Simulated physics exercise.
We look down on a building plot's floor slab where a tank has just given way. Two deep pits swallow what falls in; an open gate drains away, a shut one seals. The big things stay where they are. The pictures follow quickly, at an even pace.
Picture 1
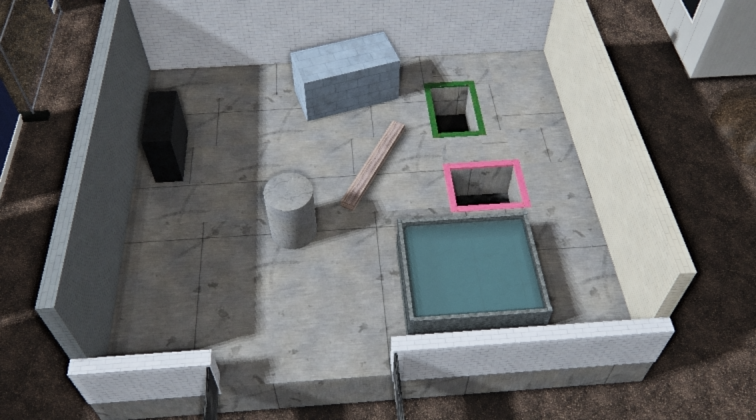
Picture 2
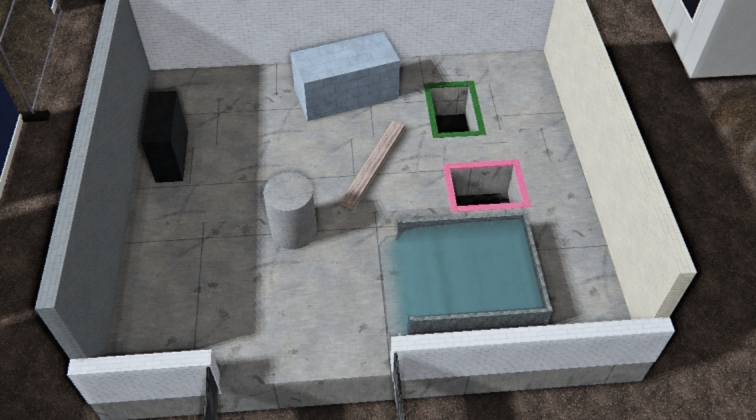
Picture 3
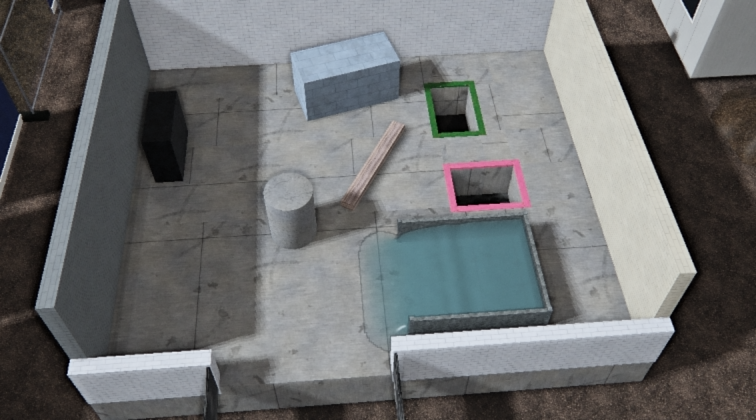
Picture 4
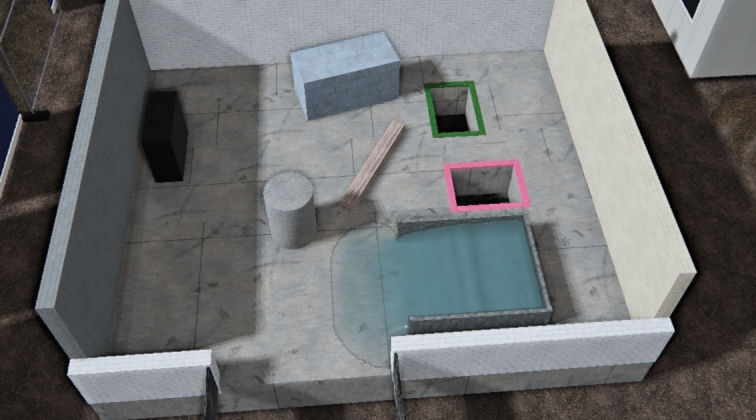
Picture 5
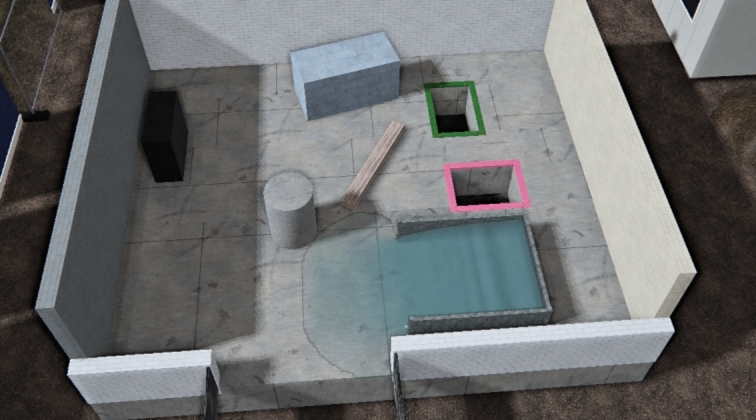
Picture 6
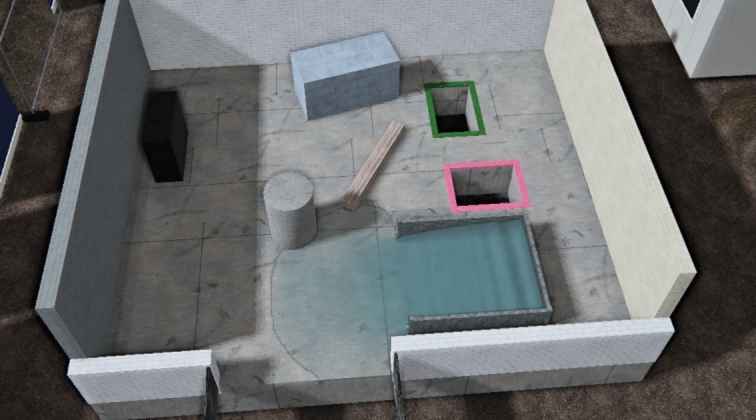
A walled building plot with a grey floor slab is seen from above by a still camera. A black box and a grey cylinder stand to the left, a pale blue block at the back, a wooden plank near the middle, and two pits rimmed green and pink on the right above a water tank. The tank's left side opens, and blue-green water pours out, spreading leftward across the slab in a rounded sheet towards the cylinder.
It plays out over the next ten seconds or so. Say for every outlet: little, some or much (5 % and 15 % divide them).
In the end: The gate takes over 15 %; the green pit takes under 5 %; the pink pit takes under 5 %.
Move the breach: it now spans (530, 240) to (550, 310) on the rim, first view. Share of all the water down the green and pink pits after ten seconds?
In per cent: Green 12, pink 15.
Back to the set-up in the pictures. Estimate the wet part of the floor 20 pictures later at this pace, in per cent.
Some 40 per cent.
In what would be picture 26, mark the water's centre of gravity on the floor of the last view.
Around (283, 280).
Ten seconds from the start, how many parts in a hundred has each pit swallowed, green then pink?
Roughly 2 per cent, then 0 per cent.
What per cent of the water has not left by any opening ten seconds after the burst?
Roughly 70 per cent.
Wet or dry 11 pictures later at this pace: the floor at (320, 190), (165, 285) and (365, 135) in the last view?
In turn: Awash, awash, clear.
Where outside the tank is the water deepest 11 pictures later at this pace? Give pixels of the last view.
Roughly at (104, 381).
A moment on, water covers 20 % of the floor; the gate 1 %, the green pit 0 %, the pink pit 0 %.
Next, water covers 30 % of the floor; the gate 6 %, the green pit 0 %, the pink pit 0 %.
Then, water covers 40 % of the floor; the gate 12 %, the green pit 0 %, the pink pit 0 %.
Later, water covers 50 % of the floor; the gate 19 %, the green pit 0 %, the pink pit 0 %.
In the end, water covers 65 % of the floor; the gate 28 %, the green pit 1 %, the pink pit 0 %.
